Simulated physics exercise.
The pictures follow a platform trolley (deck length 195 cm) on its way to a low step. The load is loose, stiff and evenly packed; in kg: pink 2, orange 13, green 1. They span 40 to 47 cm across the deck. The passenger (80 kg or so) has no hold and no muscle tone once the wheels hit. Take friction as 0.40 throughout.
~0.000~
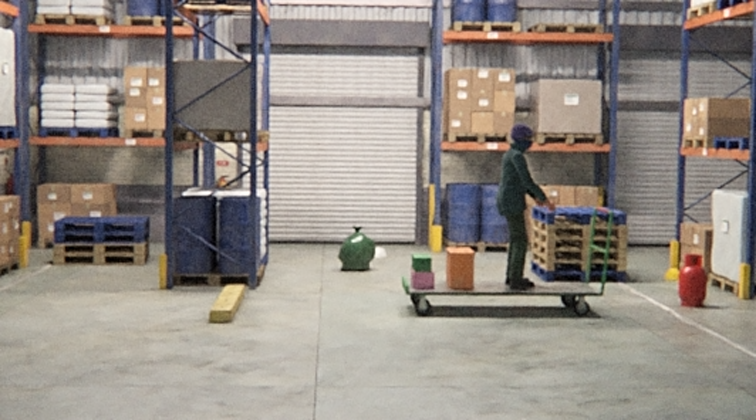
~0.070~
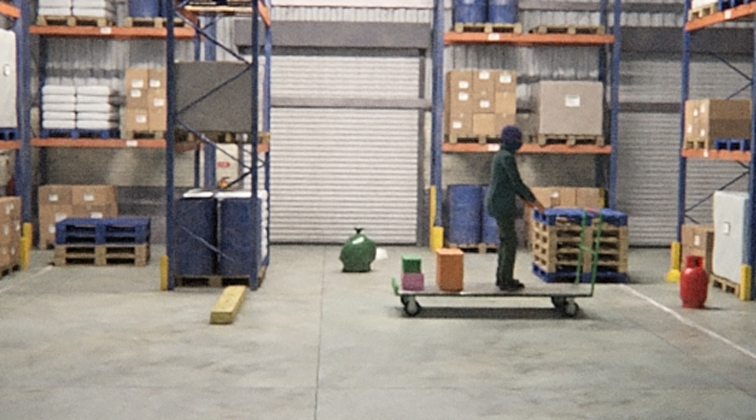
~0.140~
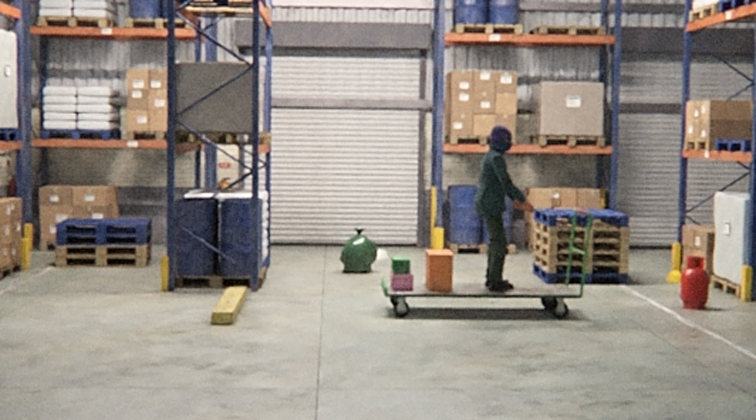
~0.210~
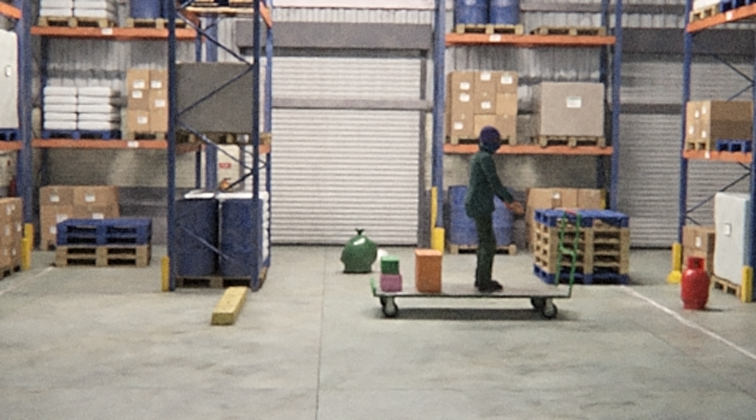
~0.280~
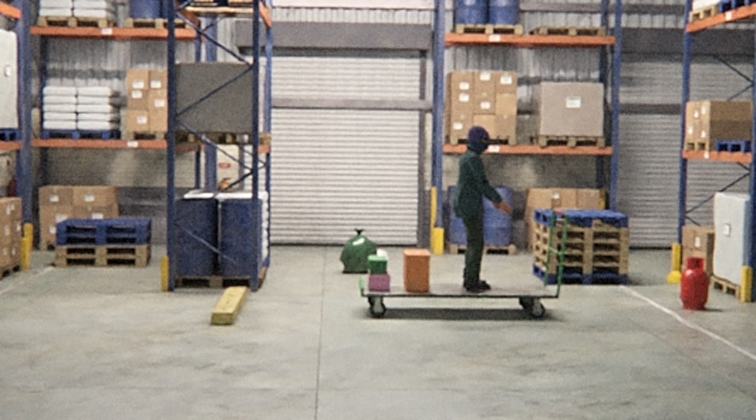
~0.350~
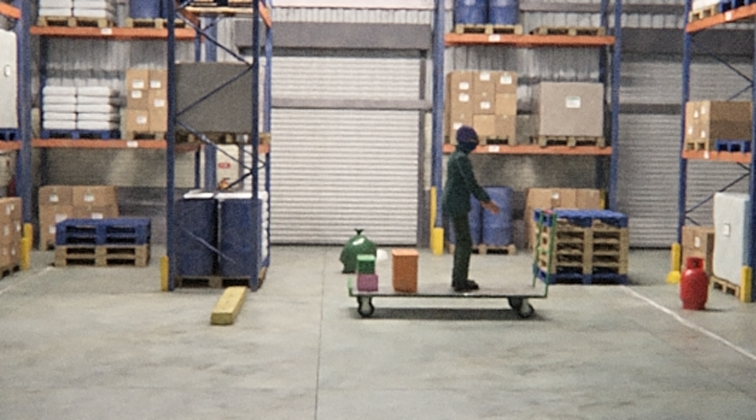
In a warehouse with tall racks and roller doors, a flat platform trolley rolls steadily left across the concrete floor, carrying small pink, green and orange loads and a dark-clothed figure standing upright, facing right with arms held forward.
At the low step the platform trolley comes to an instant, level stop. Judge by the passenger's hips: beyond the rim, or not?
At this pace the passenger's hips stay behind the front rim.
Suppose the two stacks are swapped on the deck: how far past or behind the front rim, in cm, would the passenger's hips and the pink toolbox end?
Then hips 30 behind, pink 40 behind.
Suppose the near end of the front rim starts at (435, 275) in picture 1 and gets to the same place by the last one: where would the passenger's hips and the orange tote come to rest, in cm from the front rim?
In that case hips 30 past, orange 50 behind.
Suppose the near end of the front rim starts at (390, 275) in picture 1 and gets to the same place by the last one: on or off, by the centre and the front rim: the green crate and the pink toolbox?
In that case green off, pink on.
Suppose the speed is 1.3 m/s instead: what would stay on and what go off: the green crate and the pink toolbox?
Then green off, pink on.
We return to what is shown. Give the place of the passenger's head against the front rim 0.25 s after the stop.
Some 80 cm behind it.
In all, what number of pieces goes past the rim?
1 of them.
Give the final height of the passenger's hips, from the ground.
Some 75 cm up.
After 1.07 s the deck stops.
After 1.32 s the passenger's hips are 61 cm behind the rim, near (291, 219) in the last picture's view.
After 1.62 s the passenger's hips are 32 cm behind the rim, near (263, 238) in the last picture's view.
After 2.07 s the passenger's hips are 37 cm behind the rim, near (268, 236) in the last picture's view.
Final state at 2.6 s, past the rim, green crate; behind it, pink toolbox, orange tote and the passenger's hips.
